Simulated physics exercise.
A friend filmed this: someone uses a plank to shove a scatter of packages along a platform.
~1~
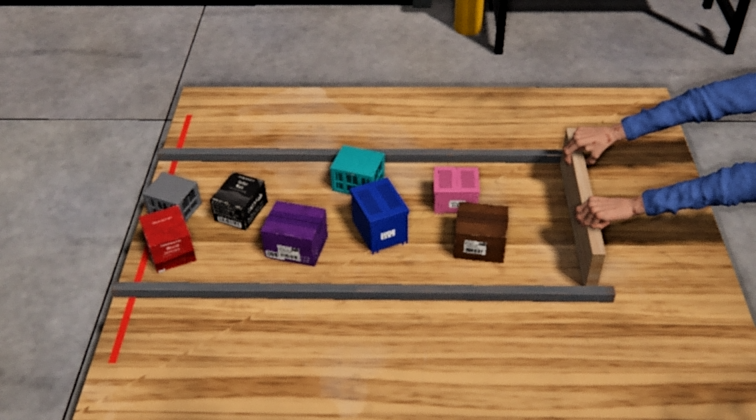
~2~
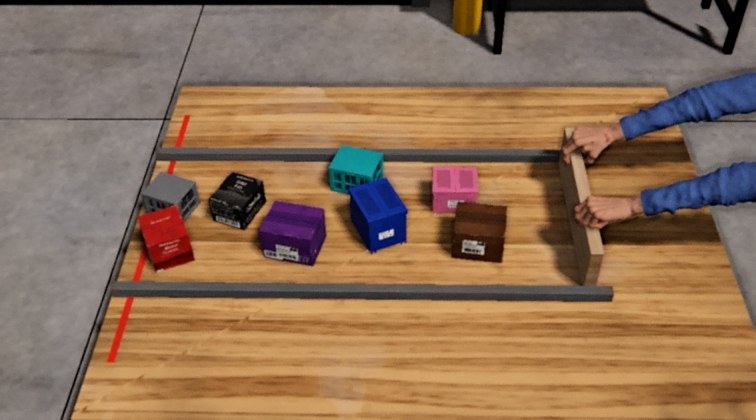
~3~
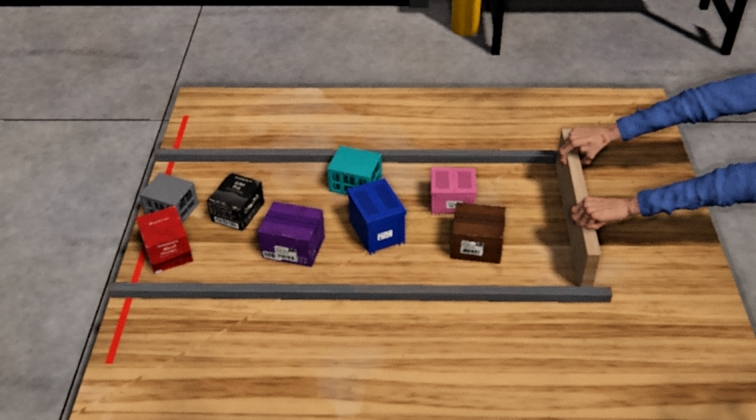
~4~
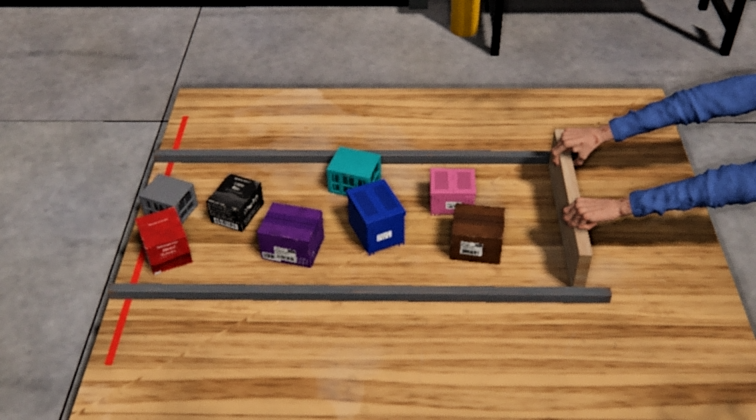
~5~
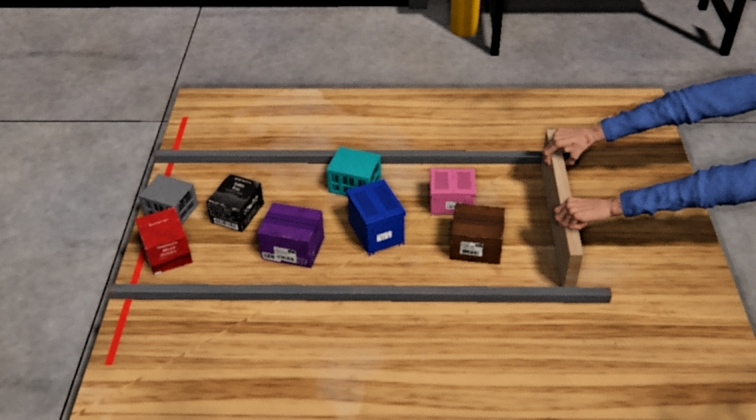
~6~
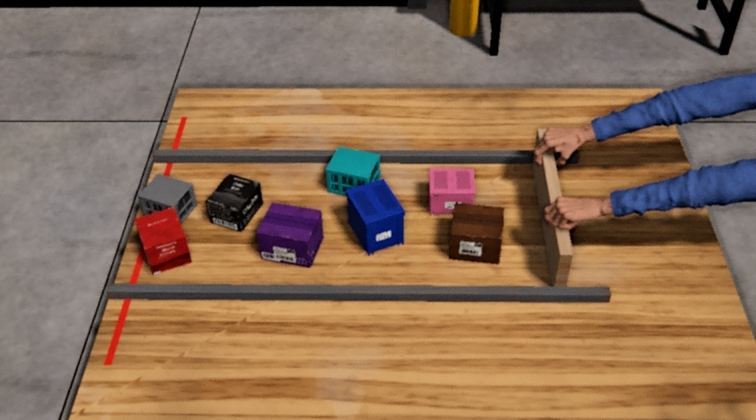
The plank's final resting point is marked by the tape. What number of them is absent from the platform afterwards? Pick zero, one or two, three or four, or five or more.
Five or more of them.
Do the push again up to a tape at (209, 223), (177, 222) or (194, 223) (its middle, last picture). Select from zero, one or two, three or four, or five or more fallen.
Result per tape, in order - either three or four / five or more / five or more.
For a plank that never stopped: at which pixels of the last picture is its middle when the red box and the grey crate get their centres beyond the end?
The middle is at (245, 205) when it's the red box, and at (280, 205) when it's the grey crate.
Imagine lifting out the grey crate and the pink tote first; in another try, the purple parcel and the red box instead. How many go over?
That gives 6 in the first case, then 6 in the second.
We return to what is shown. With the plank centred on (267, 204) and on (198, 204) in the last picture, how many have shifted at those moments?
First 8, then 8.
Early on, none off yet; grey crate at rest near (168, 200); red box at rest near (163, 241); black box at rest near (235, 202).
A while later, none off yet; grey crate at rest near (168, 200); red box travelled a little near (153, 244); black box travelled a little near (220, 203).
Further along, one off so far; grey crate down on the ground near (116, 274); red box leaning a little near (93, 263); black box leaning a little near (123, 202).
Finally, the number that fall off is five or more; lost, brown parcel, pink tote, blue tote, turquoise crate, purple parcel, black box, red box and grey crate.
